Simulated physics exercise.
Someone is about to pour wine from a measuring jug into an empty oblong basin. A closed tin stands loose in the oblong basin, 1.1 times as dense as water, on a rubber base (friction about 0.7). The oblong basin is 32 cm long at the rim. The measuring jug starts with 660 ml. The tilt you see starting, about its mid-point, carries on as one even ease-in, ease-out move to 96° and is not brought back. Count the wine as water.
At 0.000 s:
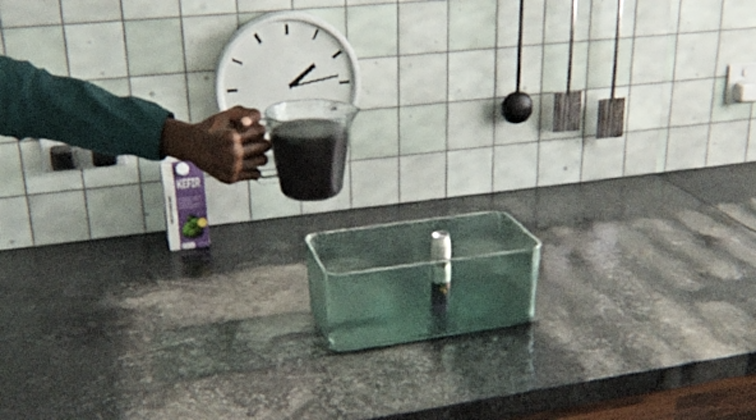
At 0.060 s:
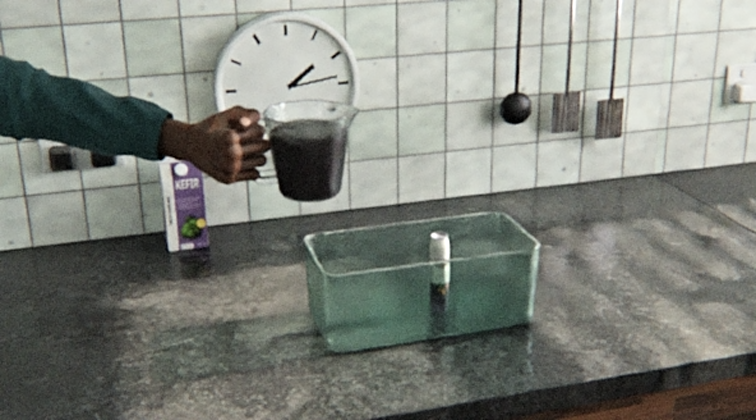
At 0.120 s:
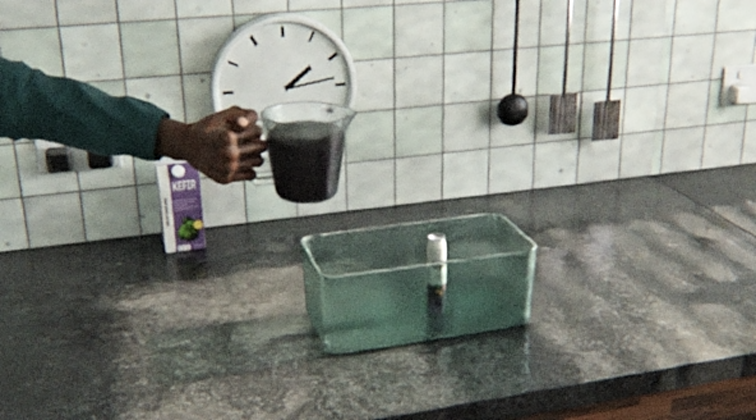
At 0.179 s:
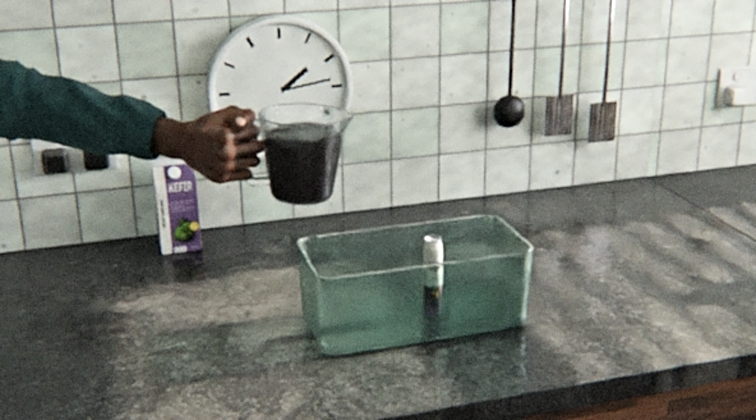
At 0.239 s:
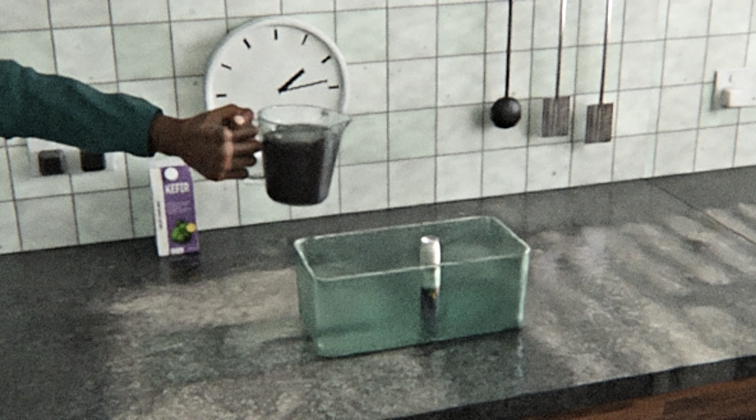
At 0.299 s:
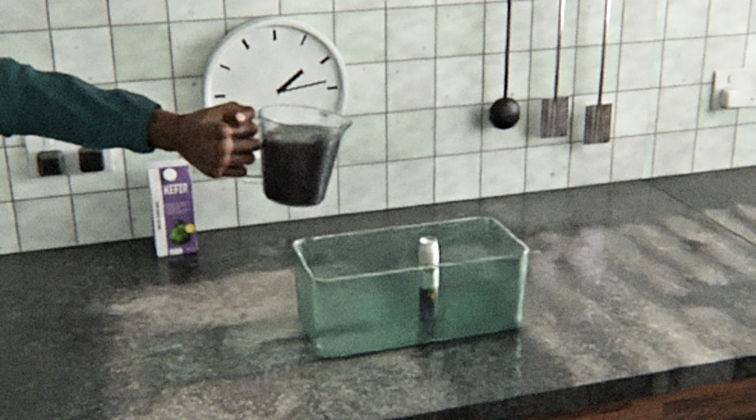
A kitchen with pale green wall tiles and a dark mottled stone counter is seen from slightly above, with a white round clock, three hanging utensils and a purple-and-white kefir carton behind. A dark-sleeved arm from the left holds a clear jug of dark liquid above a greenish glass basin with a small upright tin inside. The hand holds the jug level, then tilts it slightly rightward as the camera drifts slightly.
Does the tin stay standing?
It stays up.
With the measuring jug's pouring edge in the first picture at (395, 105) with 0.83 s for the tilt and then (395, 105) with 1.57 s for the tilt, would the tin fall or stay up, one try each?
First it goes over; then it falls.
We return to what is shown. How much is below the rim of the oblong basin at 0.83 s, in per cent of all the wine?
Some 2 per cent.
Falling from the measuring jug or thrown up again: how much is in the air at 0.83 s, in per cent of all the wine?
Some 12 per cent.
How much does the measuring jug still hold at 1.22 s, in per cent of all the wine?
About 34 per cent.
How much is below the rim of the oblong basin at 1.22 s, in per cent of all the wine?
About 46 per cent.
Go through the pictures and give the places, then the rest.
In the first frame, tilt 0°; pouring edge (360, 108); surface from (270, 131) to (346, 124); the oblong basin's rim runs from (315, 256) to (523, 229); the tin's top is at (441, 239).
In the second frame, tilt 0°; pouring edge (359, 109); surface from (269, 132) to (344, 125).
In the third frame, tilt 1°; pouring edge (356, 111); surface from (267, 133) to (342, 127).
In the fourth frame, tilt 3°; pouring edge (354, 114); surface from (264, 135) to (339, 128).
In the fifth frame, tilt 5°; pouring edge (352, 117); surface from (262, 136) to (338, 129).
In the sixth frame, tilt 8°; pouring edge (353, 121); surface from (261, 137) to (338, 130).
After 0.83 s the tilt is 52° and 86 per cent is still to pour; the tin stands where it began.
After 1.22 s the tilt is 85° and 34 per cent is still to pour; the tin stands 1 cm from where it began.
After 1.63 s the tilt is 96° and 2 per cent is still to pour; the tin stands 1 cm from where it began.
After 2.07 s the tilt is 96° and 0 per cent is still to pour; the tin stands 1 cm from where it began.
In the end the tin stands 1 cm from where it began.
